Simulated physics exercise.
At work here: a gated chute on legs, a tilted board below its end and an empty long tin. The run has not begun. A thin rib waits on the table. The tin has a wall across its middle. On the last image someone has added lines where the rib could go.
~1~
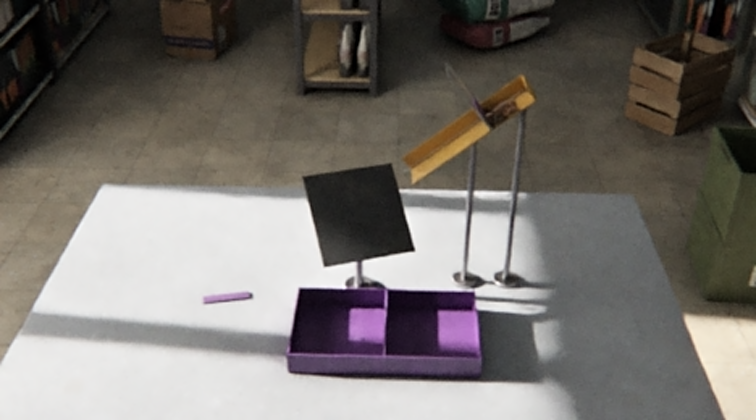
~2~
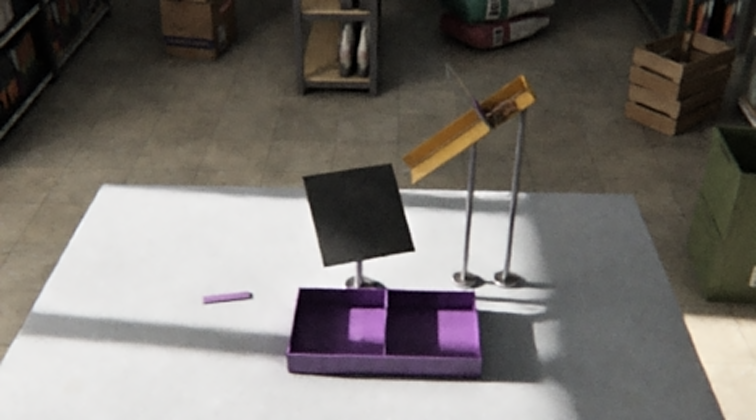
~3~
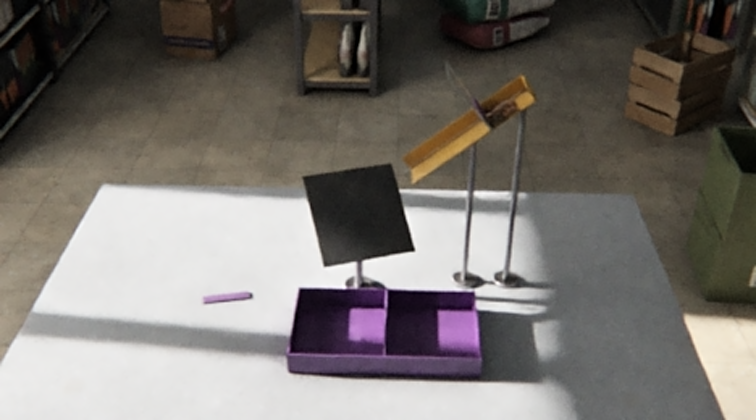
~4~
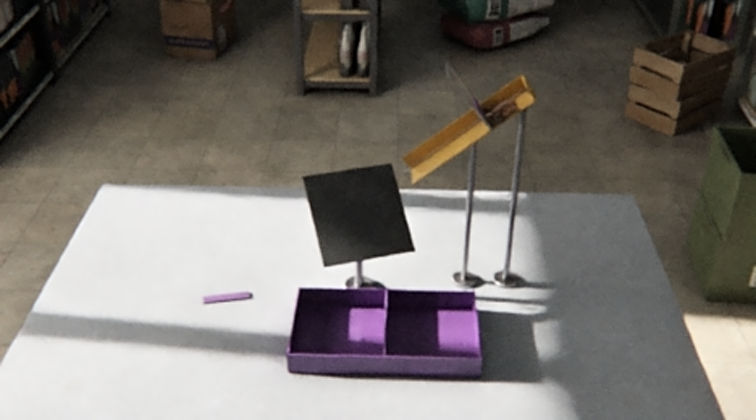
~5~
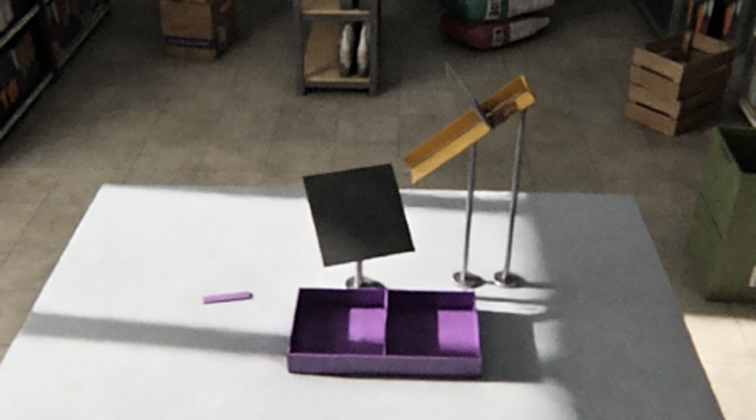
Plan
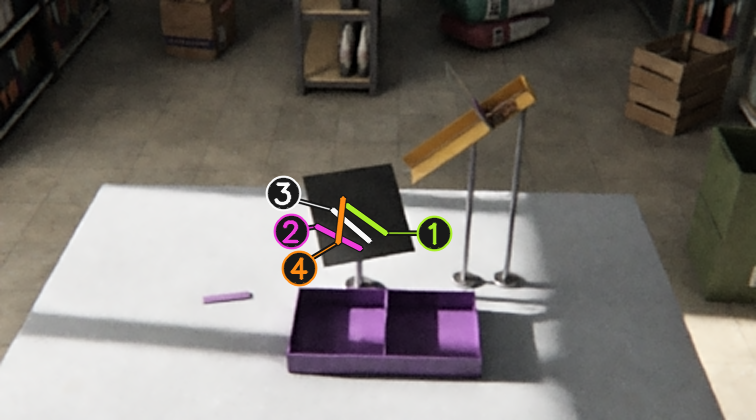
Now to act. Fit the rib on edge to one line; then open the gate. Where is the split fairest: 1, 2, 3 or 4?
Take 2.
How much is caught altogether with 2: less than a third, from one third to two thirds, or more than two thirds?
It is more than two thirds.
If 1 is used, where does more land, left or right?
The right half.
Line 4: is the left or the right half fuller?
Left.
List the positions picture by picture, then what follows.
Load behind the gate (500, 113), cereal balls; lip of the chute (412, 177), sloping fairly steeply, in the first picture.
Middle of the board (359, 213), tilted fairly steeply; middle of its low edge (371, 259); of its high edge (347, 169), in the second picture.
Front corners of the tin (287, 354) and (481, 359); front end of its middle wall (384, 357); gate still shut (477, 107), in the third picture.
Middle of the load (500, 113); lip (412, 177), in the fourth picture.
Middle of the load (500, 113); lip (412, 177), in the fifth picture.
On the marked copy, line 1 from (347, 205) to (385, 233); line 2 from (317, 226) to (360, 248); line 3 from (333, 210) to (369, 240); line 4 from (343, 198) to (338, 242).
With 1, of what is caught, about a tenth in the left half, almost all in the right.
With 2, of what is caught, roughly half in the left half, roughly half in the right.
With 3, of what is caught, about a tenth in the left half, the larger part in the right.
With 4, of what is caught, the larger part in the left half, roughly a quarter in the right.
